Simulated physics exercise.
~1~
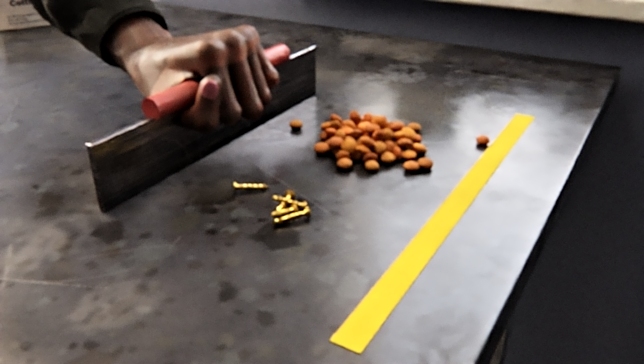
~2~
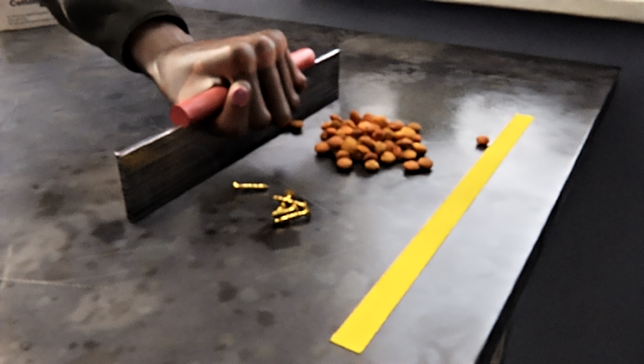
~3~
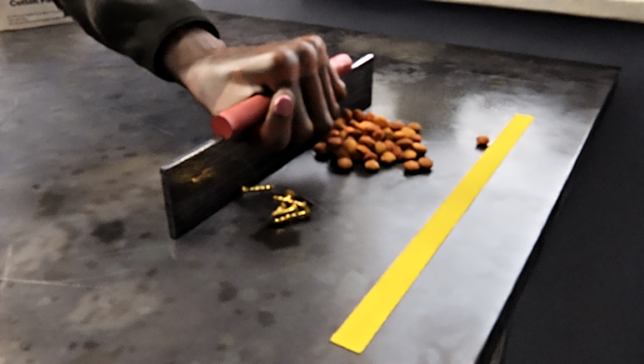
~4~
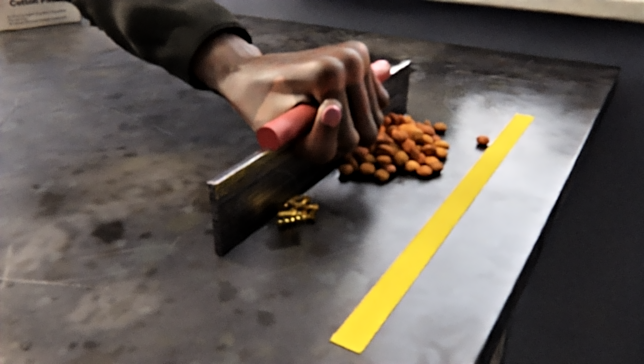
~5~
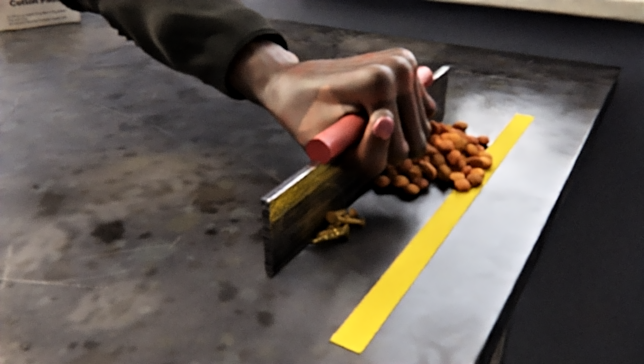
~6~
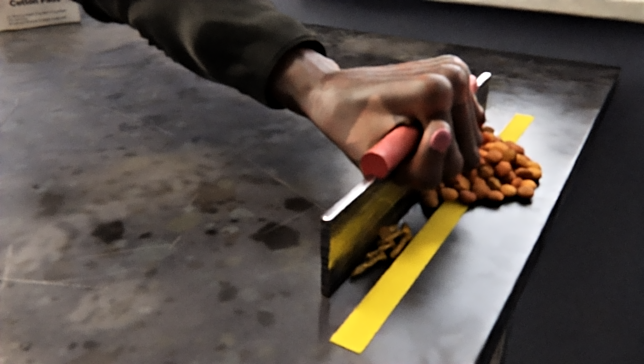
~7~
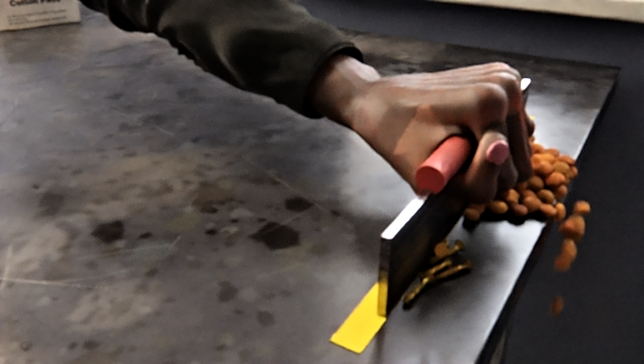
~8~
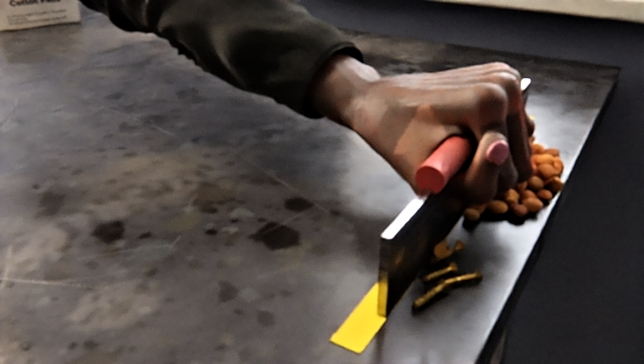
A hand in a dark sleeve grips the red handle of a wide metal scraper at the upper left of a dark, stained tabletop, seen from above at an angle by a still camera. Ahead of it lie a heap of orange-brown nuggets and, nearer the viewer, a few small gold pieces, with a yellow tape strip beyond. The scraper slides right, gathering the nuggets, then the gold pieces, and pushes both across the tape. It stops at the tape as several nuggets tumble off the right edge. The gold pieces and remaining nuggets stay on the table.
